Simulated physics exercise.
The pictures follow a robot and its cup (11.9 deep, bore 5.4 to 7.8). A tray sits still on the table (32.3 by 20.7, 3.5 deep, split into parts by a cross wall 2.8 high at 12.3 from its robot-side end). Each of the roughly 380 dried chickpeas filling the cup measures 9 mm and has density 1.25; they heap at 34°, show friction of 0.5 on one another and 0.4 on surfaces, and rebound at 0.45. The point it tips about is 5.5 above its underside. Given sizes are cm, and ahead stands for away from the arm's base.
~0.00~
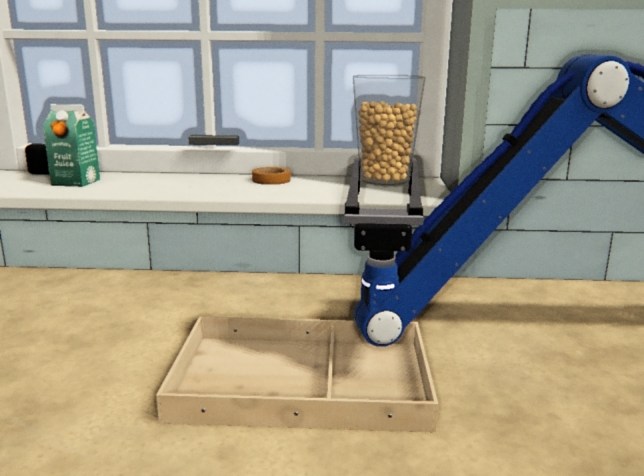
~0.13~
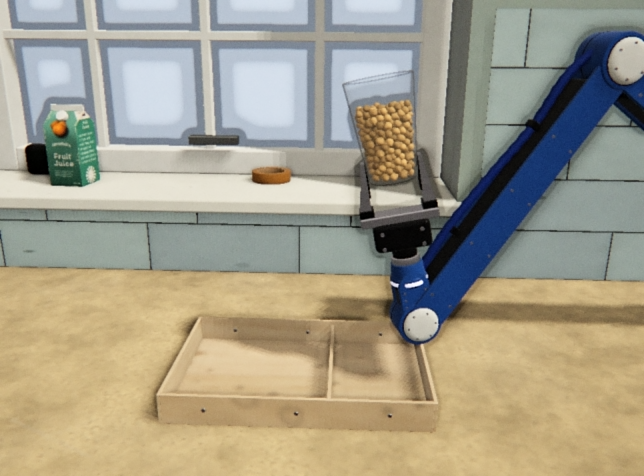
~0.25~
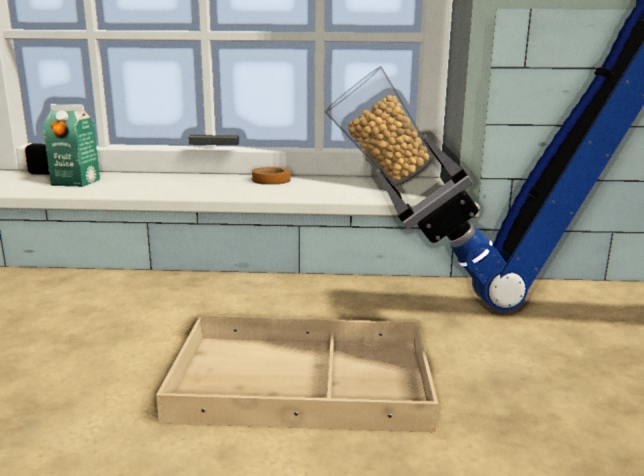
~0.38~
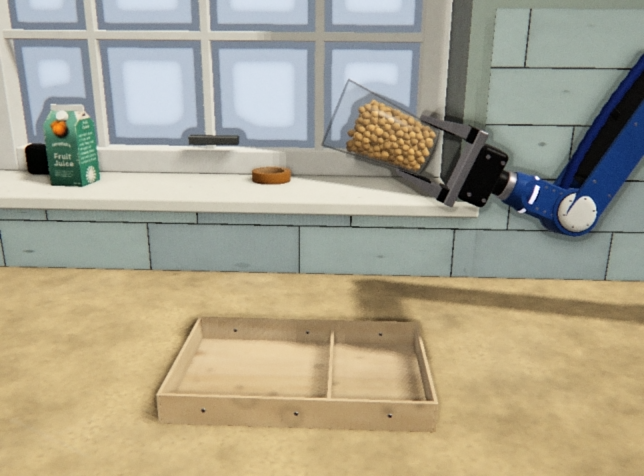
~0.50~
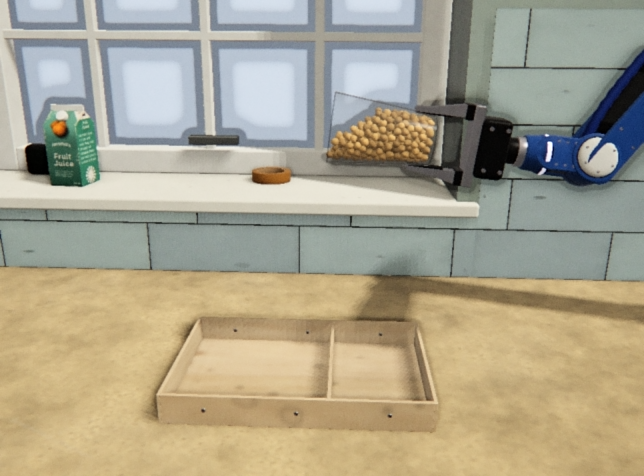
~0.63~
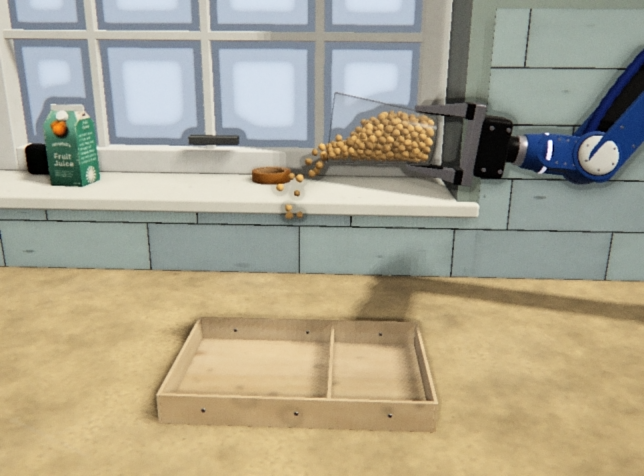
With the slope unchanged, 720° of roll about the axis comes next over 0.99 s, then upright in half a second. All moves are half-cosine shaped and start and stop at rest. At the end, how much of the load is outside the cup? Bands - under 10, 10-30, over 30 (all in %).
Over 30 %.
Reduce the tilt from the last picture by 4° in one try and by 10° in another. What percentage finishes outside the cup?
About 30 and 15 per cent.
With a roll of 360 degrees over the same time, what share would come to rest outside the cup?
In that case you'd get close to 40 per cent.
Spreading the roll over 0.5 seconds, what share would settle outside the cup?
Then about 30 per cent.
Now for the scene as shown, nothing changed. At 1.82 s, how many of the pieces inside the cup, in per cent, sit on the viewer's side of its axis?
Near enough 65 in a hundred.
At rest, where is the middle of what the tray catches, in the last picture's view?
Roughly pixel (239, 378).
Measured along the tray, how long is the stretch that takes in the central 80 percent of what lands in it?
Roughly 18 cm.
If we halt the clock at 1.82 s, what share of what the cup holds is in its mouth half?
About 35 percent.
By 1.23 s, tipped 84°, highest piece 36 above the table; 284 in the cup, 60 in the far-side part, 1 in the robot-side part, 1 on the table or floor, 37 in flight or on a rim.
By 1.82 s, tipped 54°, highest piece 35 above the table; 216 in the cup, 156 in the far-side part, 2 on the table or floor, 1 in the robot-side part, 8 in flight or on a rim.
By 2.32 s, upright, highest piece 35 above the table; 214 in the cup, 165 in the far-side part, 2 in the robot-side part, 2 on the table or floor.
By 3.02 s, upright, highest piece 35 above the table; 214 in the cup, 165 in the far-side part, 2 in the robot-side part, 2 on the table or floor.
Final count, 214 in the cup, 165 in the far-side part, 2 in the robot-side part, 2 on the table or floor. That is 44 % outside the cup.
